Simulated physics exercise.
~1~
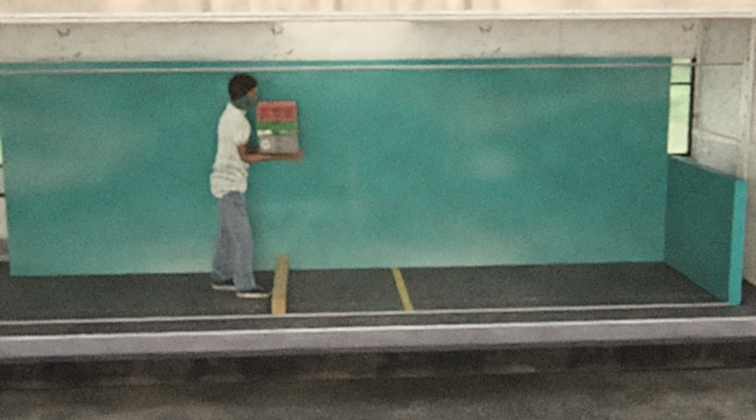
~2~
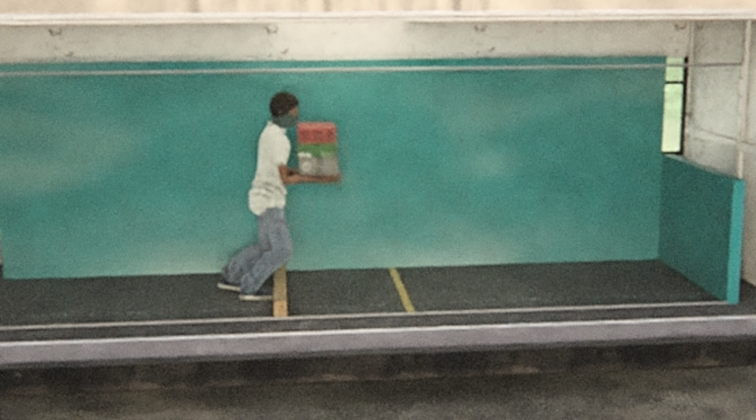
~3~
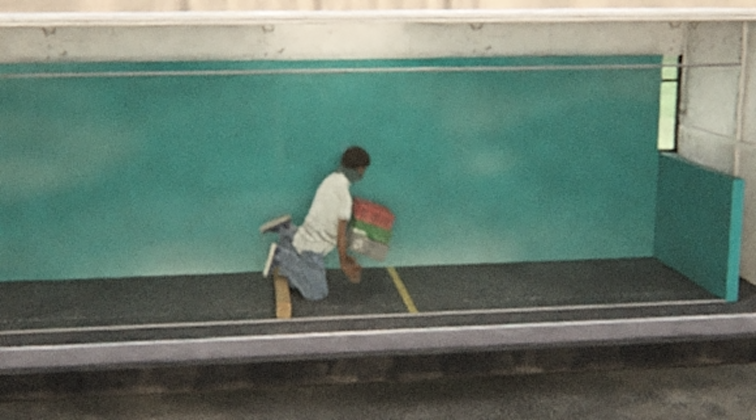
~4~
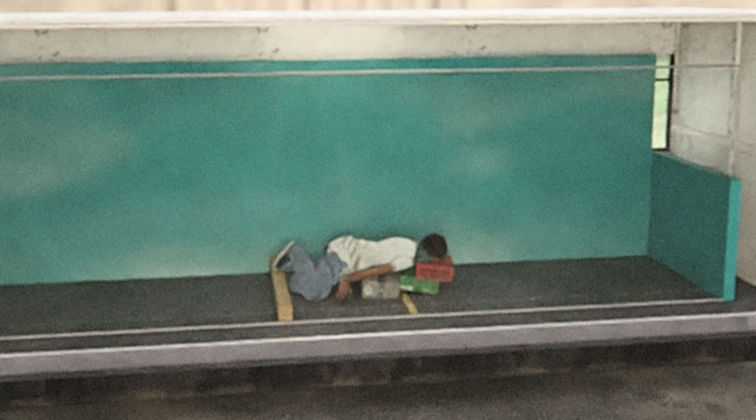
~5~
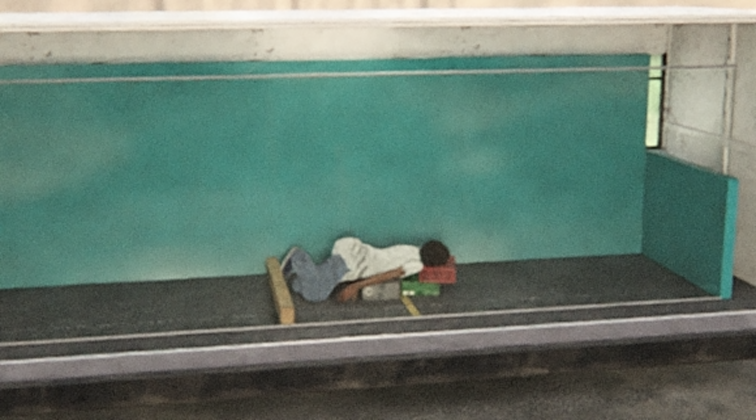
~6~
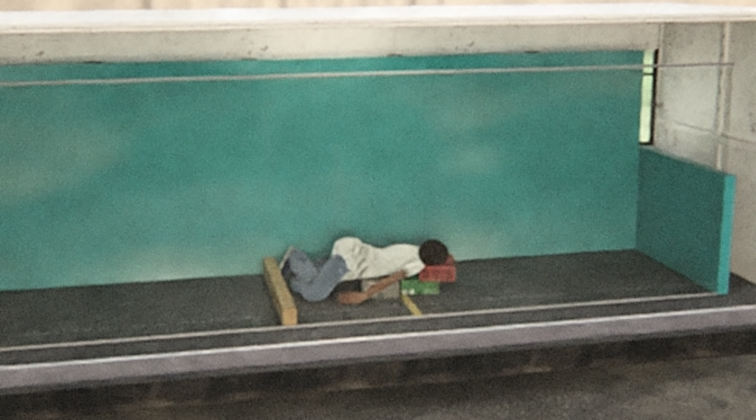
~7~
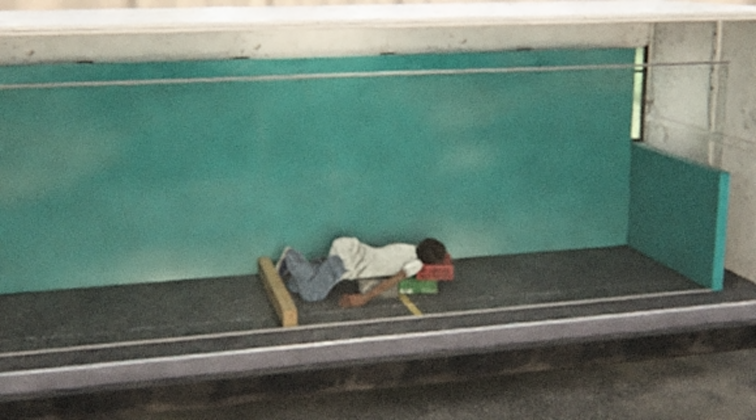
A person carrying a stack of red, green and grey boxes pitched forward over a low floor rail, dropped to the knees and fell flat, ending face down with the head by the red box past the yellow line, the grey one short of it.
